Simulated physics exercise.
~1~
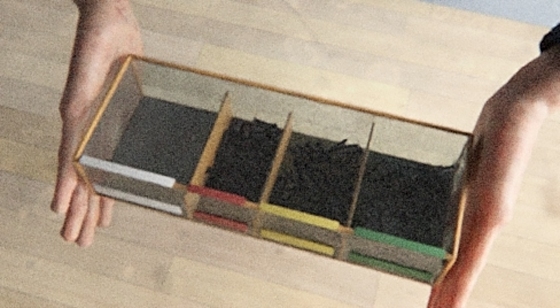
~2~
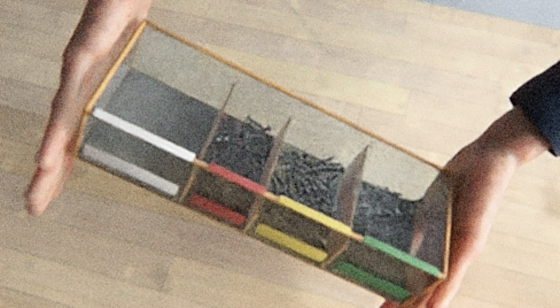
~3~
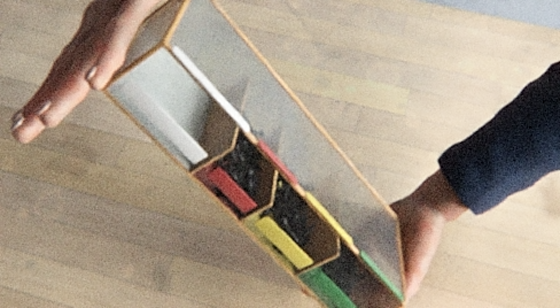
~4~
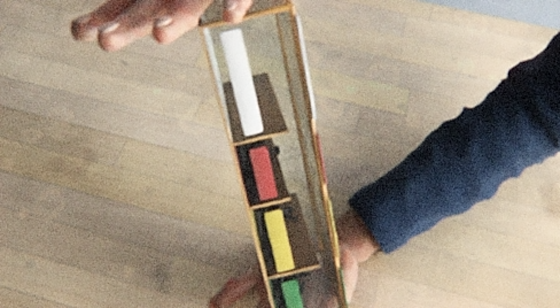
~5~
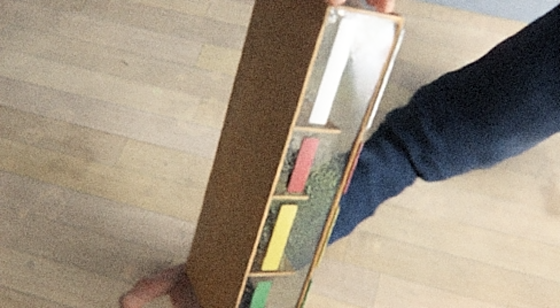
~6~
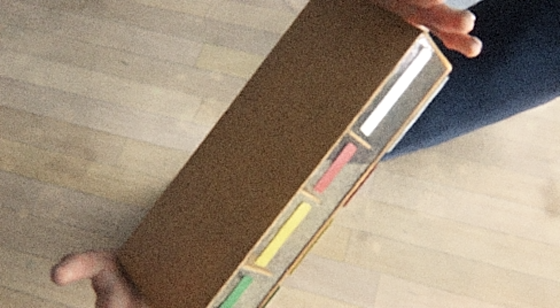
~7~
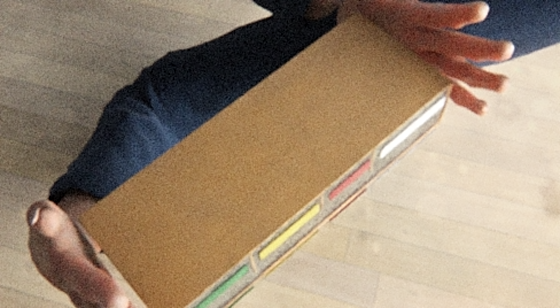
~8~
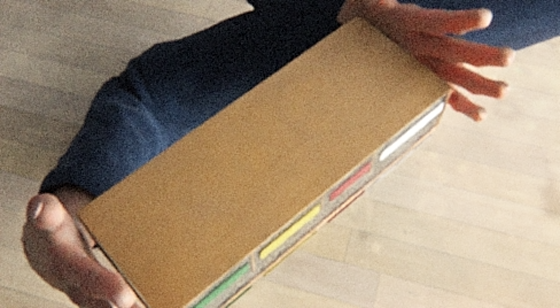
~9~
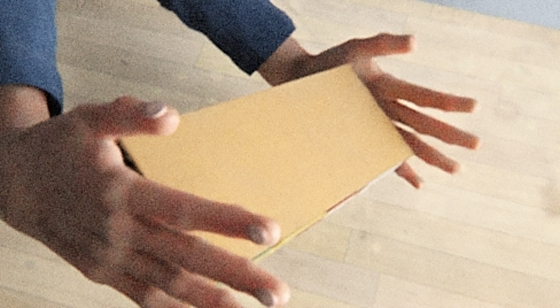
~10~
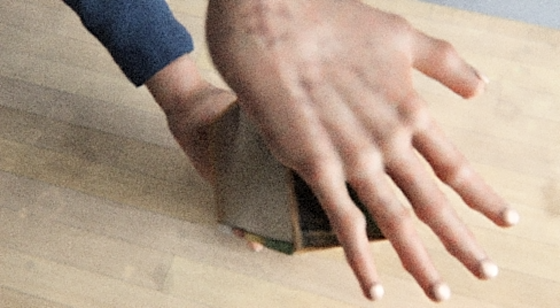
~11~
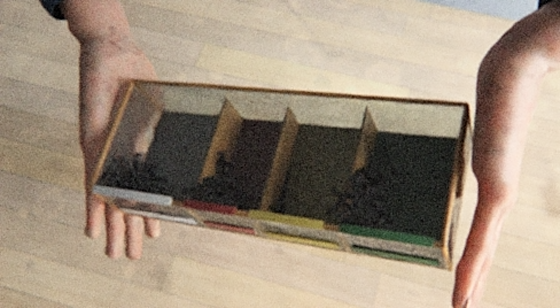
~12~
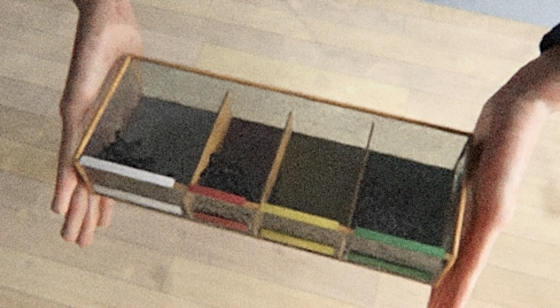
A clear-lidded box with wooden edges, held between two hands above a pale wooden floor, is seen from above, its four compartments marked white, red, yellow and green from left to right. Small black pieces fill the three right compartments, while the white one looks empty. The hands tip the box up on end, and the pieces shift as it turns over until its plain brown underside shows. It pauses, then swings on quickly, one hand passing across the view. It ends upright again, with dark pieces now in the white compartment, plenty in red and green, and few in yellow.
